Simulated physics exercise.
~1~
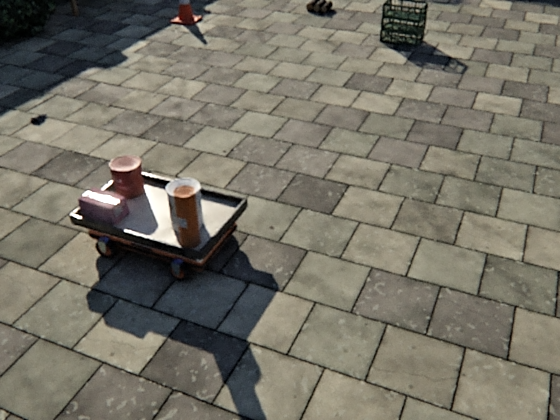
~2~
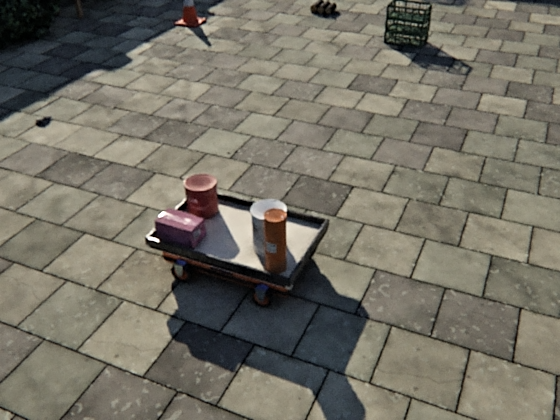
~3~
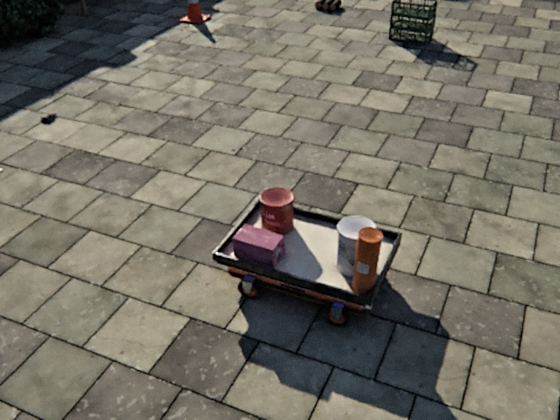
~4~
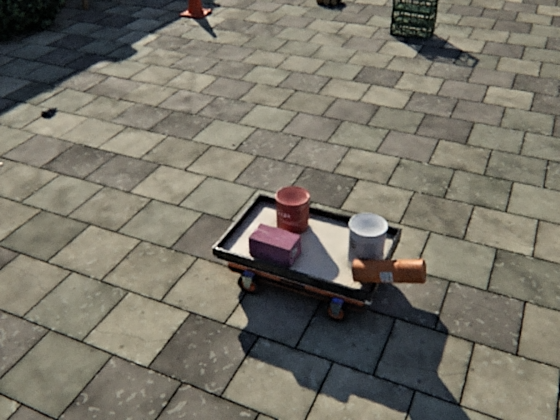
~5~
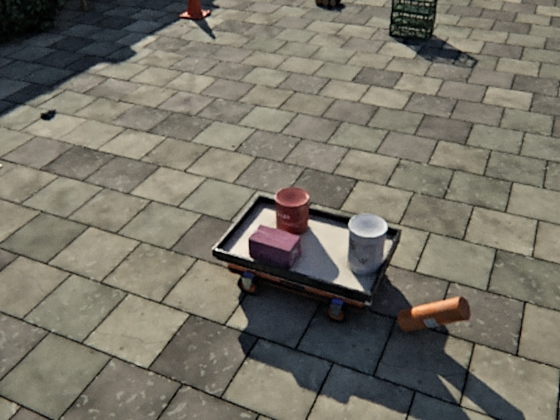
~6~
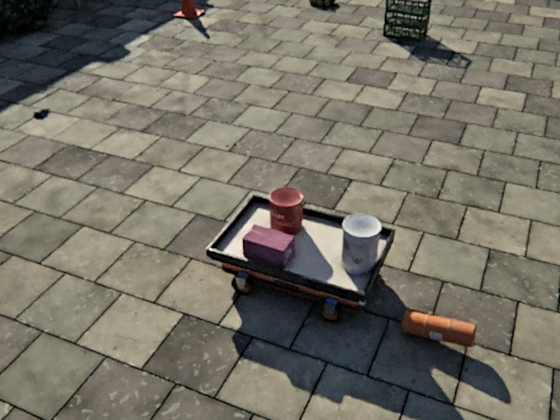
A low cart carrying a red pail, a pink parcel, a white pail and an orange canister rolls to the right across sunlit paving. It comes to a stop, and the items shift a little toward the right side of the deck while the orange canister begins to lean. The canister tips over the lip at the right edge and drops off the cart. It lands on the paving and ends up lying on its side just to the right. The two pails and the parcel remain on the stationary cart, the white pail still upright.
